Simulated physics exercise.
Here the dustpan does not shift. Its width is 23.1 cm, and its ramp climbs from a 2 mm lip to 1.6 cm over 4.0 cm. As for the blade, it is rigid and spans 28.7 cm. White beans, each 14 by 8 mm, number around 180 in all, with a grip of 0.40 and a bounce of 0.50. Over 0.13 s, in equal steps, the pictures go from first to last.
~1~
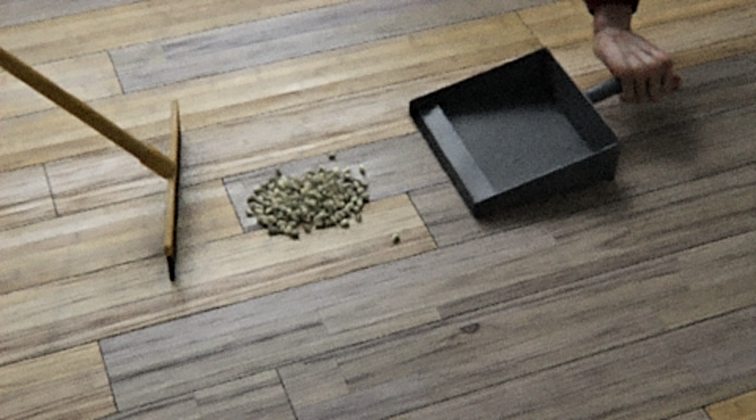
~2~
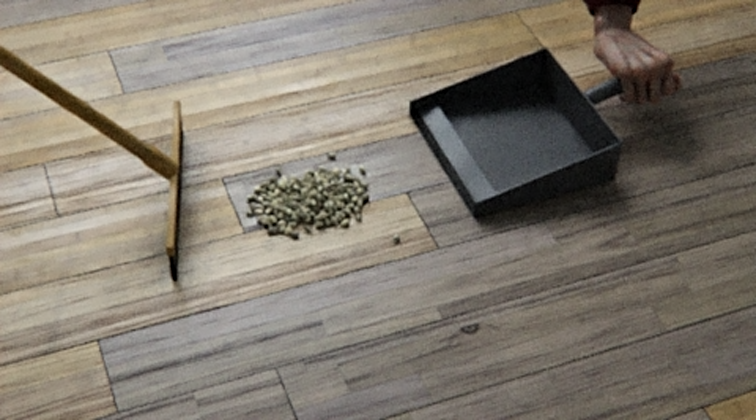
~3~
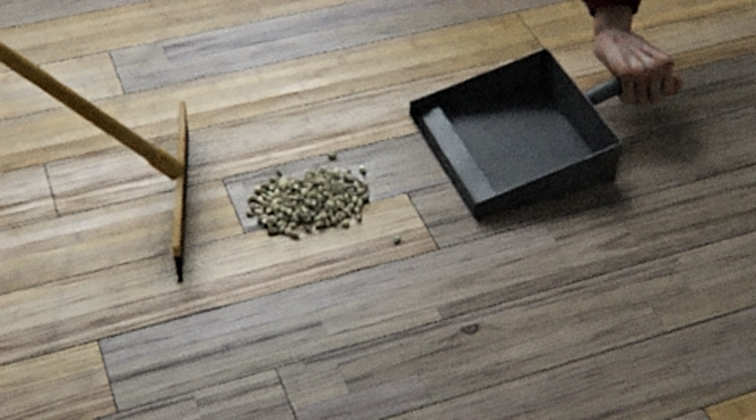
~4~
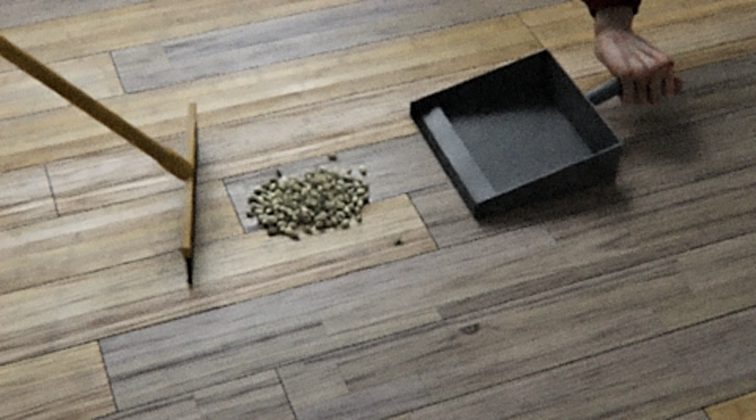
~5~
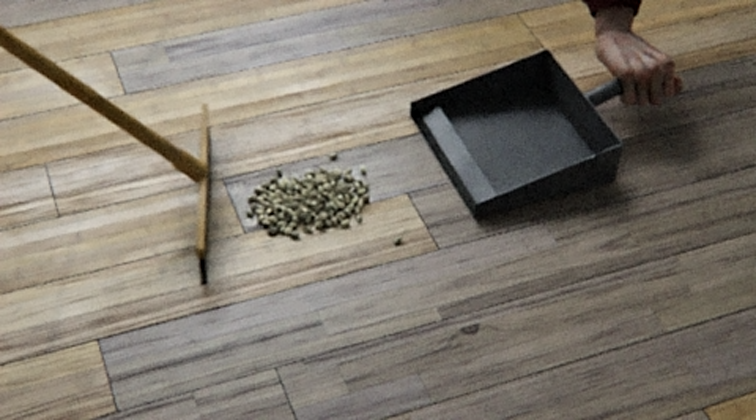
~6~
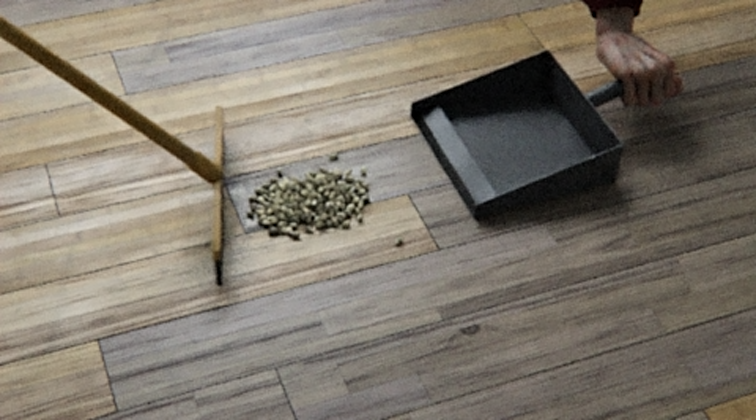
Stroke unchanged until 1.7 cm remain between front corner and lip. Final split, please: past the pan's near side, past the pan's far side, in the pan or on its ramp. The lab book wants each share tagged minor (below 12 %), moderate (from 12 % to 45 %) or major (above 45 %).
Near side: A moderate fraction. Far side: A tiny fraction. Pan: A moderate fraction.
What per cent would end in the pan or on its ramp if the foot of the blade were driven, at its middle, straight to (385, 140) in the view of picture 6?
That comes to near 5 percent.
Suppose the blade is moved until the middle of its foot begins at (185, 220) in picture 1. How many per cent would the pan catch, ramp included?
Roughly 15 percent, ramp included.
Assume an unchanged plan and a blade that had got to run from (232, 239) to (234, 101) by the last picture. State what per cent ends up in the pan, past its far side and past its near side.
You'd see pan at 25, far at 0 and near at 25.
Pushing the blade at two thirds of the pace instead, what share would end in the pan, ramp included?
It would be around 15 per cent.
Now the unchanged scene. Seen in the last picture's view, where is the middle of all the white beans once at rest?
After settling, the middle sits near (463, 208).
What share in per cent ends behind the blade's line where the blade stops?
I'd put it near 5 in a hundred.
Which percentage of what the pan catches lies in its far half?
Some 10 per cent.
Then, 0.20 s after the last picture, middle of the blade 19 cm from the lip; 0 % over the lip, far side 0 %, near side 5 %.
Then, 0.34 s after the last picture, middle of the blade 10 cm from the lip; 0 % over the lip, far side 0 %, near side 25 %.
Then, 0.60 s after the last picture, middle of the blade 6 cm from the lip; 20 % over the lip, far side 0 %, near side 40 %.
In the end, near side 40 %, far side 0 %, pan 15 %, in front of the lip or behind the blade 45 %.
